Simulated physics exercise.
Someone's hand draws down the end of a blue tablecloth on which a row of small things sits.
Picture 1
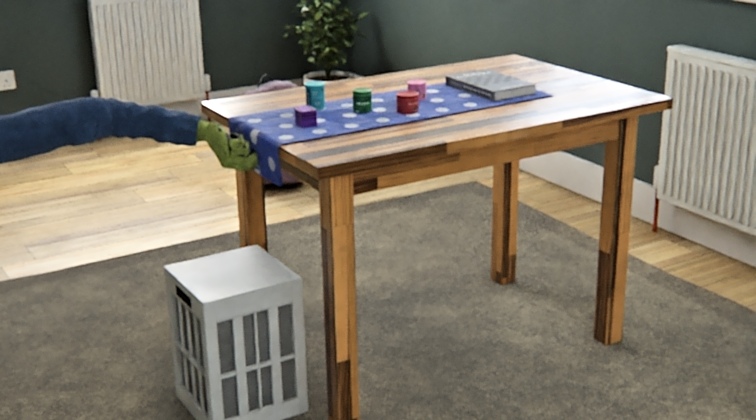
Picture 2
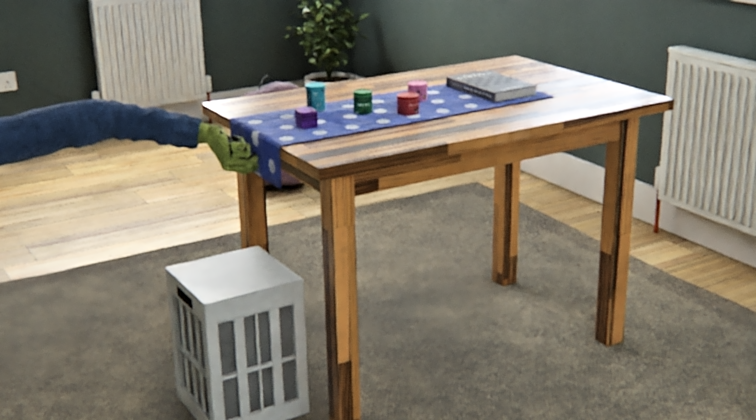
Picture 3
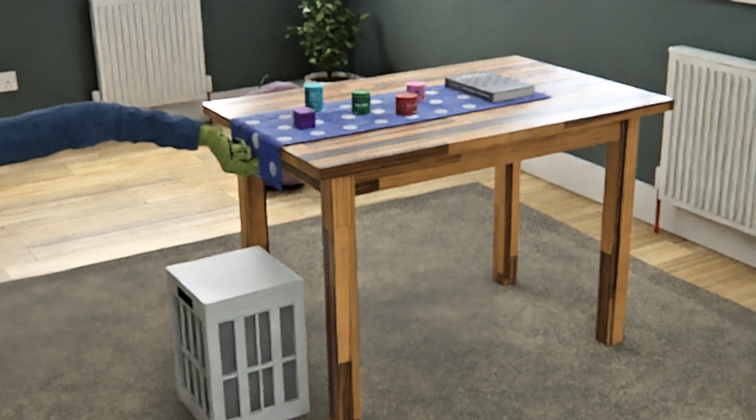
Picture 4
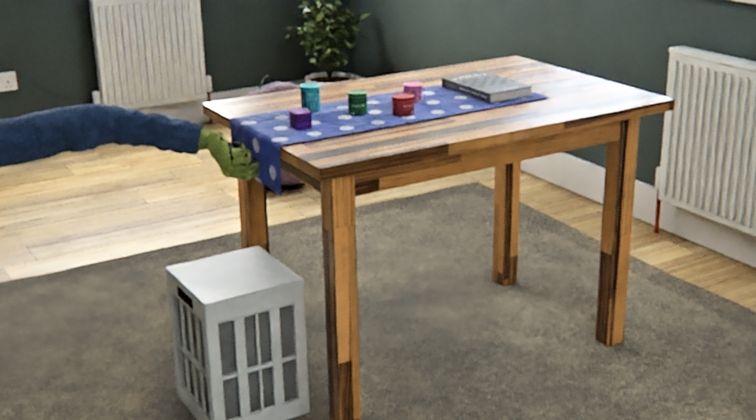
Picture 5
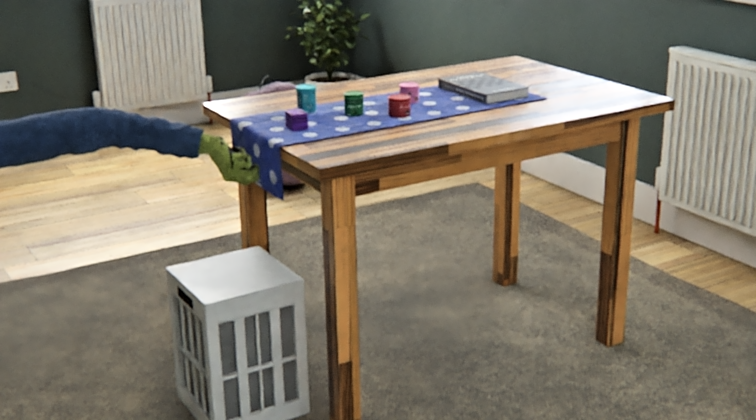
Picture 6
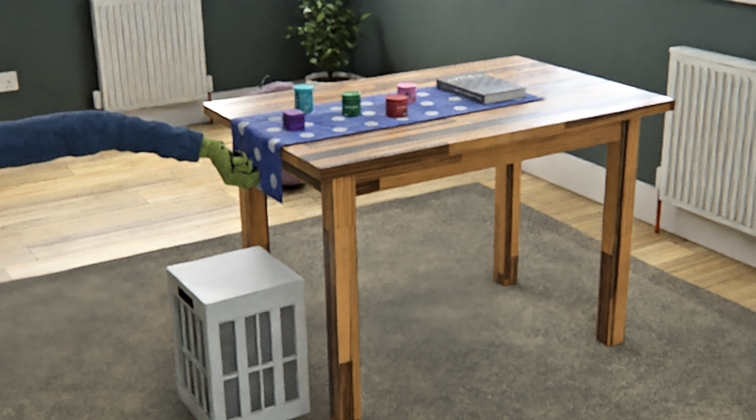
A green-gloved hand slowly pulls a spotted blue cloth down, shifting small colourful pots slightly left.
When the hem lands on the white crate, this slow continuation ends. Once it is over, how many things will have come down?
You will see two of them fall.
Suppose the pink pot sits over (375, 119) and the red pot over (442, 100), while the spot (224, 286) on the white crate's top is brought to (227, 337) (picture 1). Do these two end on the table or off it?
Outcome for the pink pot: It is lost. Outcome for the red pot: It stays.
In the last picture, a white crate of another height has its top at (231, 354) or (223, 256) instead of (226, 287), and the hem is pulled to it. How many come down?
Result: 4; 1.
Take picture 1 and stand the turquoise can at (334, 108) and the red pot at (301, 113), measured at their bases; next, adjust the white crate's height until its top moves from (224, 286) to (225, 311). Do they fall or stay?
The turquoise can ends up off while the red pot ends up off.
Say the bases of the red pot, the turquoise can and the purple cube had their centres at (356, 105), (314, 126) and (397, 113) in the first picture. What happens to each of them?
Looks like the red pot hangs in there, the turquoise can ends up down, and the purple cube hangs in there.
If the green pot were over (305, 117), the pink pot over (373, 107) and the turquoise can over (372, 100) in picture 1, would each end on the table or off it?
So, the green pot ends up down, the pink pot makes it through, the turquoise can makes it through.
A little later, hem near (259, 242); purple cube gone.
Next, hem on the crate; purple cube and turquoise can gone.
When it is over, hem on the crate; purple cube and turquoise can gone. Over the edge go two.
